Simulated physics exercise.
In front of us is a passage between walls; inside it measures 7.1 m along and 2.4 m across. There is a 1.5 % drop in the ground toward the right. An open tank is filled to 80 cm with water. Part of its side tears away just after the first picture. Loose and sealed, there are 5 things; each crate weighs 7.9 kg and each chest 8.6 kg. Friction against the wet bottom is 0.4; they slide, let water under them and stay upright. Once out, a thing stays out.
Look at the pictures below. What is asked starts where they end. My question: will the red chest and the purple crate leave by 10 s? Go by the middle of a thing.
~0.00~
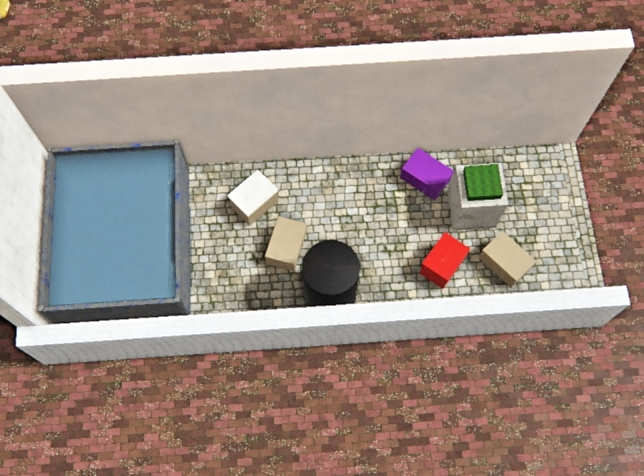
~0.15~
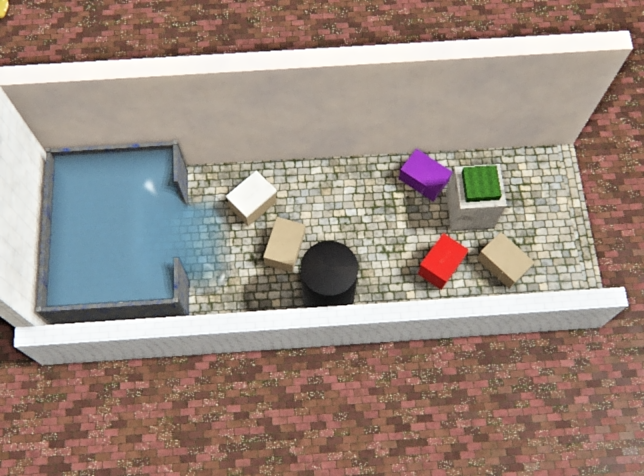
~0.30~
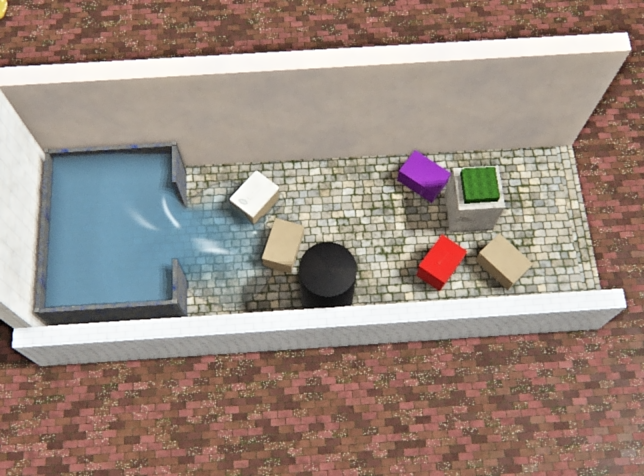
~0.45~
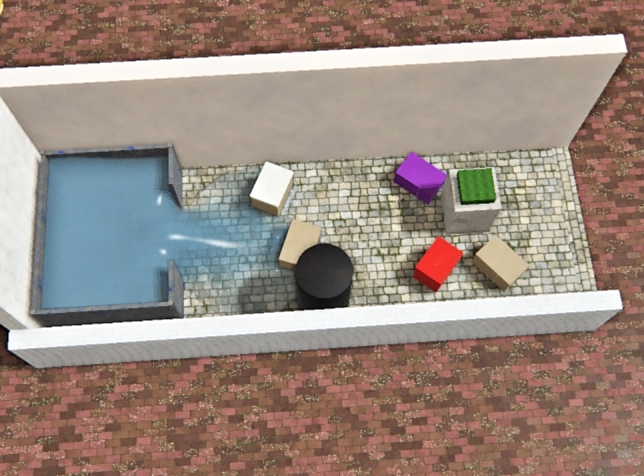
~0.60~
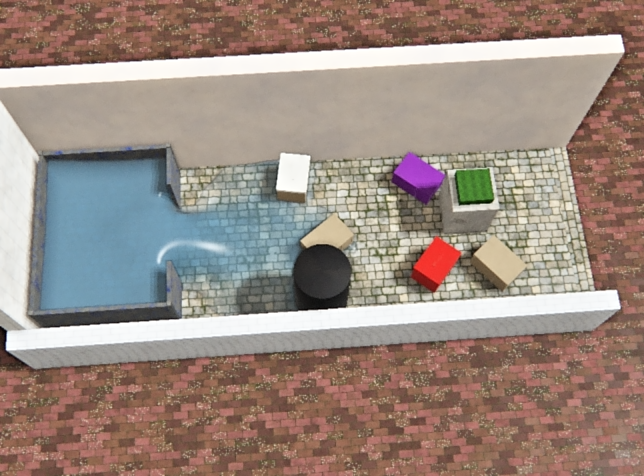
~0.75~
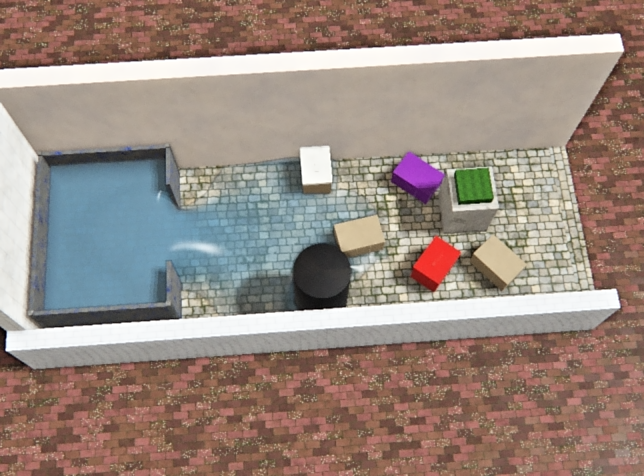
Red chest: Gone; purple crate: Still there.
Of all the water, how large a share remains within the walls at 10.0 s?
40 %.
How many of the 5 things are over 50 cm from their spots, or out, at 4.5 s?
4.
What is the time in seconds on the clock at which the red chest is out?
Close to 2.5 s, I'd say.
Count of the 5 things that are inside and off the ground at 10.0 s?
The number is 2.
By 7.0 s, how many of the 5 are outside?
I make it 3.
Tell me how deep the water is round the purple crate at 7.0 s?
Close to 13 centimetres.
After 2.0 s the red chest is near (536, 285), 1.3 m from its start, afloat; the purple crate is near (430, 159), 0.2 m from its start, afloat; 0 of 5 are out; 4 afloat.
After 4.5 s the red chest has gone out; the purple crate is near (430, 160), 0.2 m from its start, afloat; 3 of 5 are out; 2 afloat.
After 7.0 s the red chest has gone out; the purple crate is near (429, 162), 0.2 m from its start, afloat; 3 of 5 are out; 2 afloat.
After 10.0 s the red chest has gone out; the purple crate is near (429, 163), 0.2 m from its start, afloat; 3 of 5 are out; 2 afloat.
